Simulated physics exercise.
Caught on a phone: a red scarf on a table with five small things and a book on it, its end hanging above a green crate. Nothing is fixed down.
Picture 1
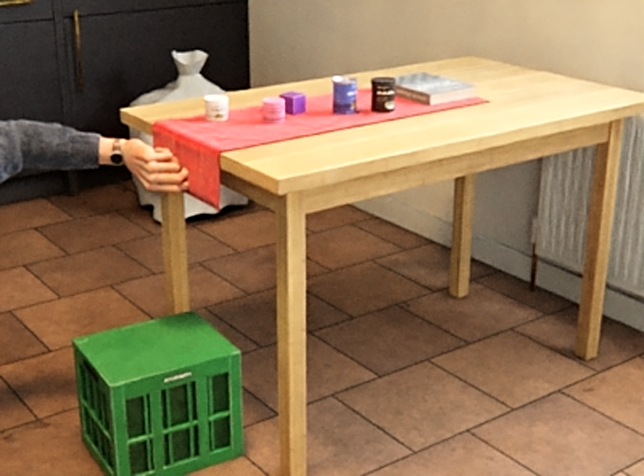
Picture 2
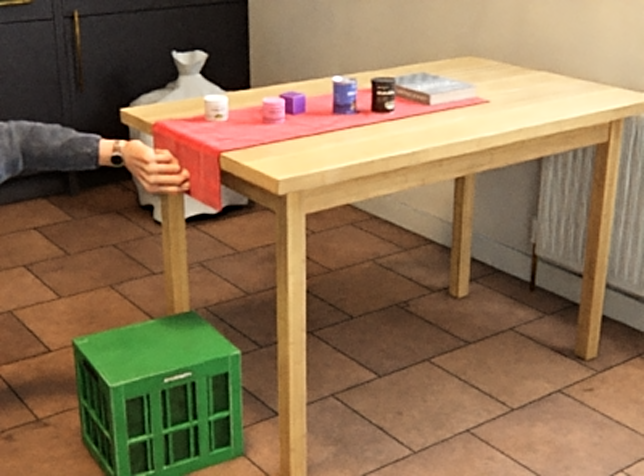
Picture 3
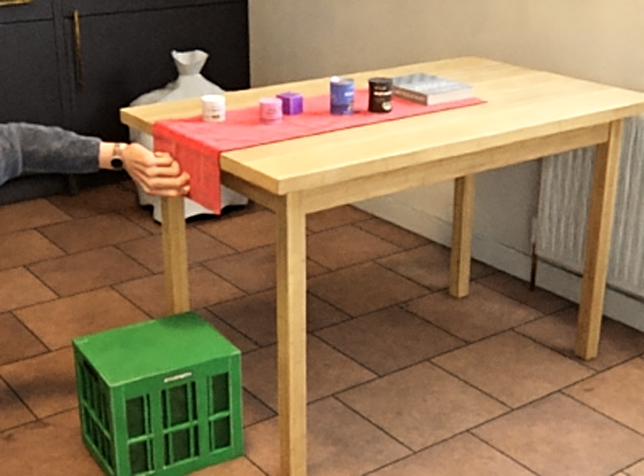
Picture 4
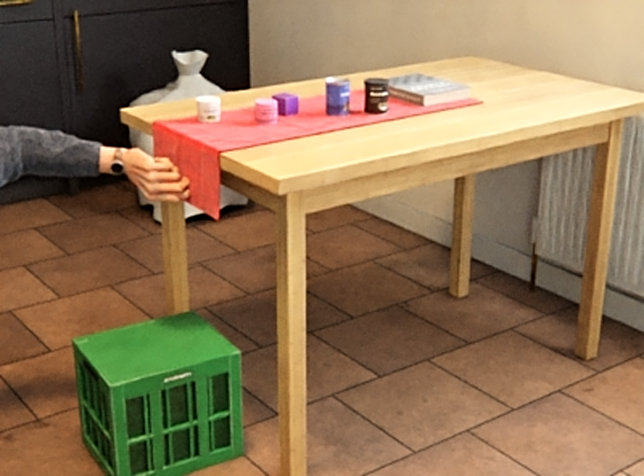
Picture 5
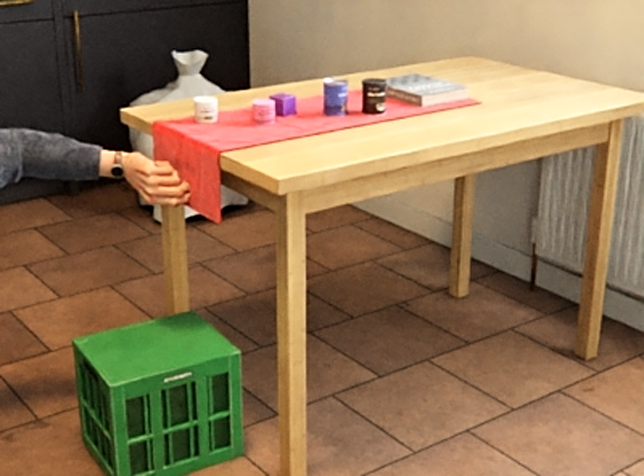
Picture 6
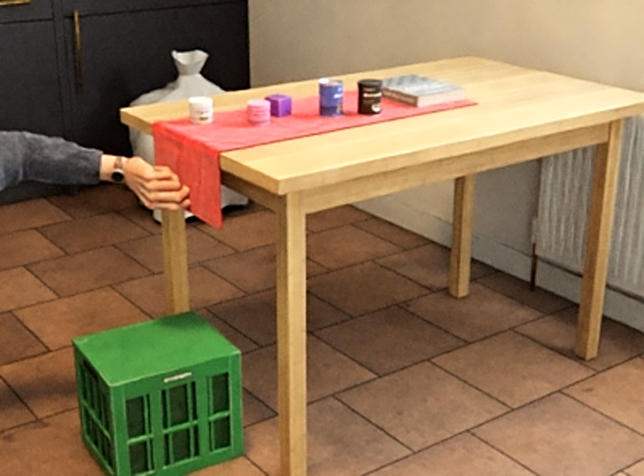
At first, a hand at the left holds the edge of a red cloth lying across a wooden table, with small pots, a purple cube, cans and a book on it, above a green crate. The hand draws the cloth slightly down, and the objects shift a little to the left with it.
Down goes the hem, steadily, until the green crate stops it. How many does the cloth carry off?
The count of fallen things is three.
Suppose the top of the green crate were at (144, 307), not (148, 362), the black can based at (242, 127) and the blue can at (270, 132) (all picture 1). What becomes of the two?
The black can falls; the blue can is carried off.
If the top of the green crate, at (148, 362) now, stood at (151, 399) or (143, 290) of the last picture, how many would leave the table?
Then 4 and 1.
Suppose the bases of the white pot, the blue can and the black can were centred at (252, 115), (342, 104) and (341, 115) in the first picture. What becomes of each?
The white pot is carried off, the blue can holds on, the black can keeps its place on top.
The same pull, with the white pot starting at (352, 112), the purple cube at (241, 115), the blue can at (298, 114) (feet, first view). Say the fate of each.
The white pot remains up; the purple cube tumbles off; the blue can tumbles off.
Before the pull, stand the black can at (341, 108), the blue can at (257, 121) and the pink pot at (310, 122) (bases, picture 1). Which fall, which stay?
The black can stays on, the blue can drops off, the pink pot drops off.
Early on, hem near (188, 279); white pot gone.
Midway, hem near (189, 322); white pot, pink pot and purple cube gone.
Finally, hem on the crate; white pot, pink pot and purple cube gone. It carries off three.
